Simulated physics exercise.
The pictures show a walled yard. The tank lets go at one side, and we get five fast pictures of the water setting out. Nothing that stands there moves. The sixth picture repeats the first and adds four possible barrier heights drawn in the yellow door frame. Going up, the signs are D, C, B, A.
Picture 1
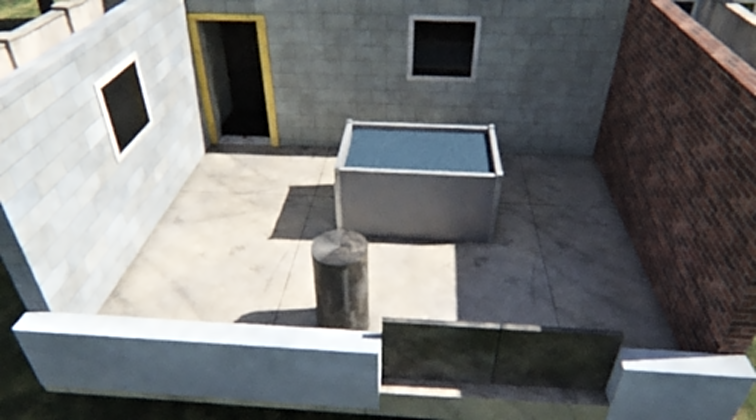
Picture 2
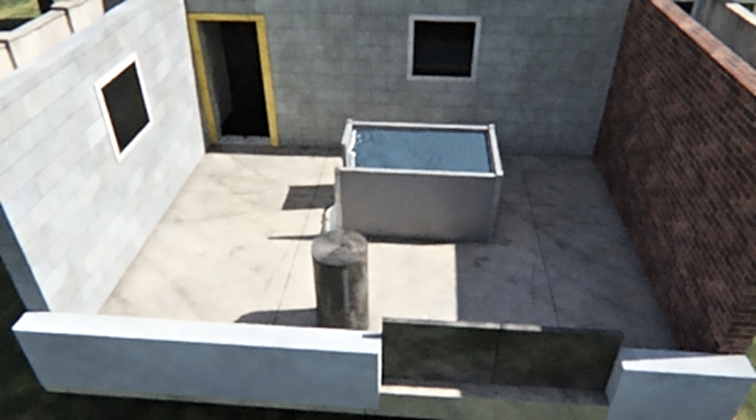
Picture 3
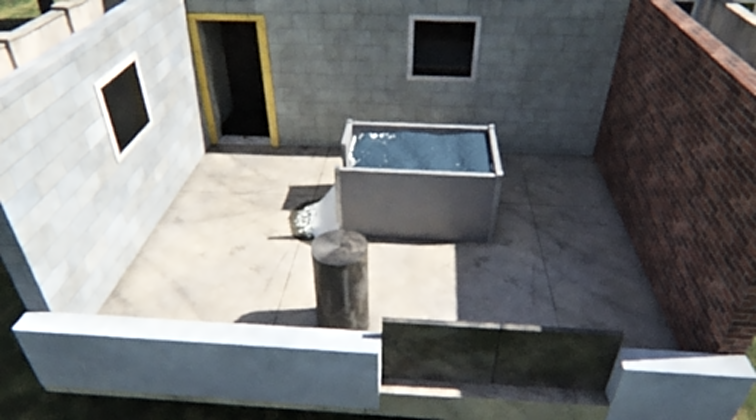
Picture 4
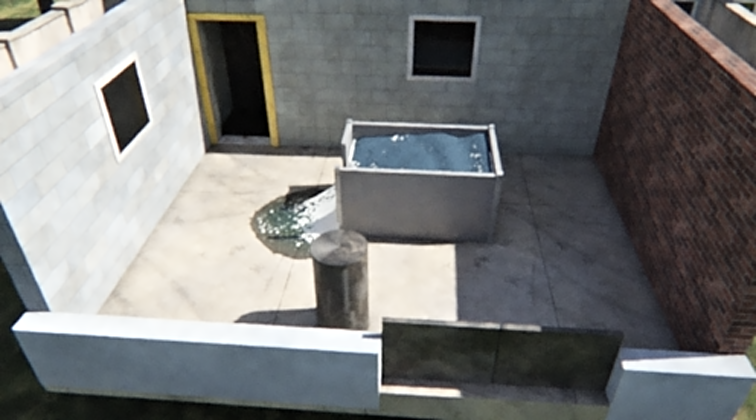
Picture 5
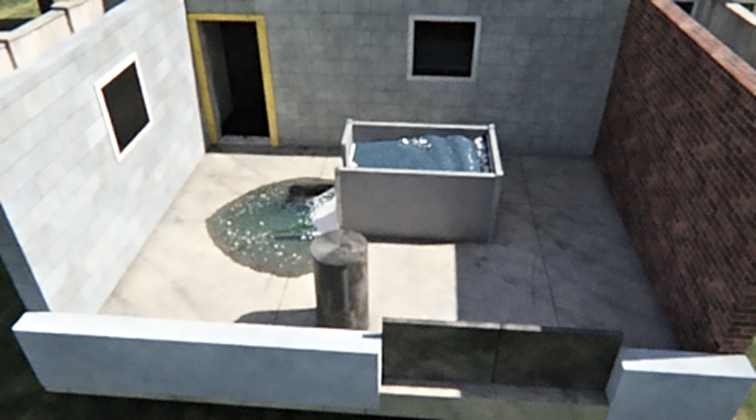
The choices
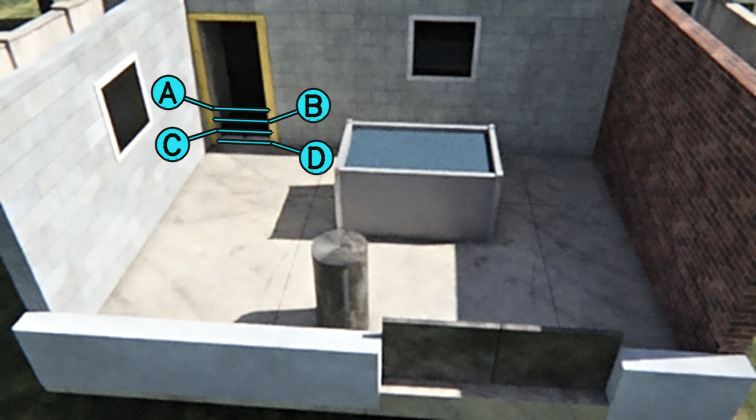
Water pours from the left side of a raised rectangular tank in a walled yard, its surface rippling, and spreads across the pale ground in a widening, glittering pool toward the left wall, behind a dark cylinder.
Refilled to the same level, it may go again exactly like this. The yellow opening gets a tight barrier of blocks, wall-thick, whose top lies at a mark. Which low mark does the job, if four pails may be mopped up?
Line C just does it.
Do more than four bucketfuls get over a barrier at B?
No.
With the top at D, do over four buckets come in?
Yes, it does.
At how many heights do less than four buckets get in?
Three of the four.
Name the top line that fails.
It is D.
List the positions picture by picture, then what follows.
Water in the tank at rest, its middle at (419, 152); foot of the yellow doorway at (245, 144); shut gate at (498, 336).
Water covers 1 % of the ground, its front hidden from here.
Water covers 2 % of the ground and shows as far out as (298, 212).
Water covers 5 % of the ground and shows as far out as (257, 226).
Water covers 11 % of the ground and shows as far out as (213, 221).
On the marked copy, A at (240, 109); B at (241, 120); C at (243, 131); D at (245, 142); from the bottom up D, C, B, A.
Choosing A, nothing gets over.
Choosing B, nothing gets over.
Choosing C, a bucket or two gets in.
Choosing D, dozens of bucketfuls pour in.
